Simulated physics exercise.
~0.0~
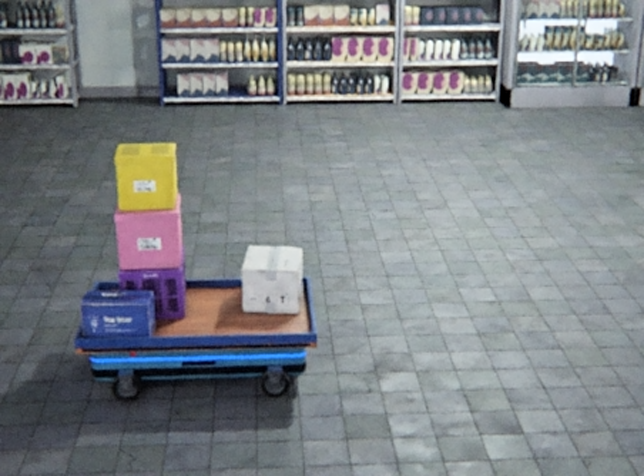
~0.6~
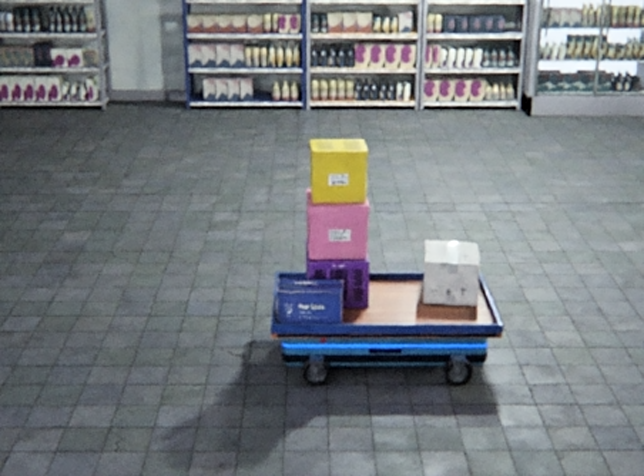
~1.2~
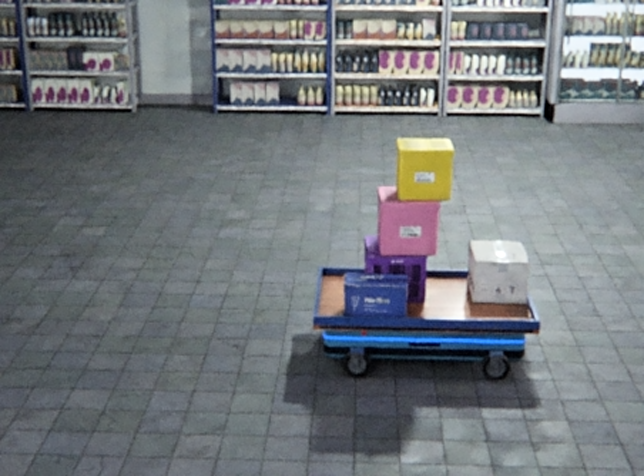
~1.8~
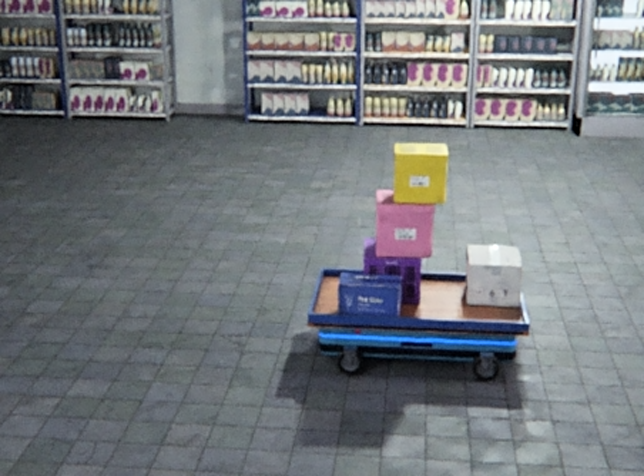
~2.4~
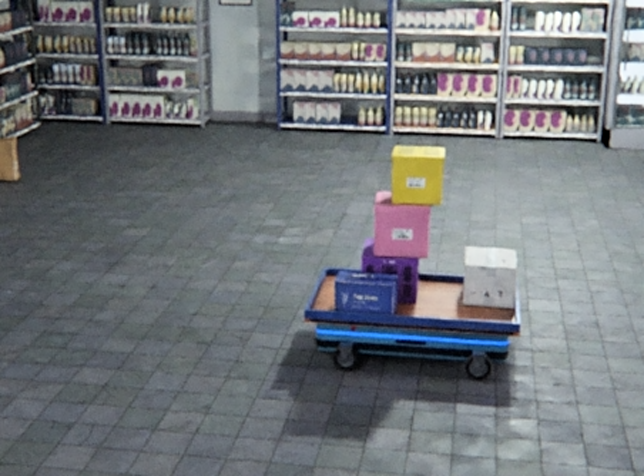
The video shows a blue flat cart carrying stacked purple, pink and yellow containers beside blue and white parcels across a tiled shop floor. It rolls right and stops, the pink and yellow containers shifting right into a leaning stack that stays on the deck.
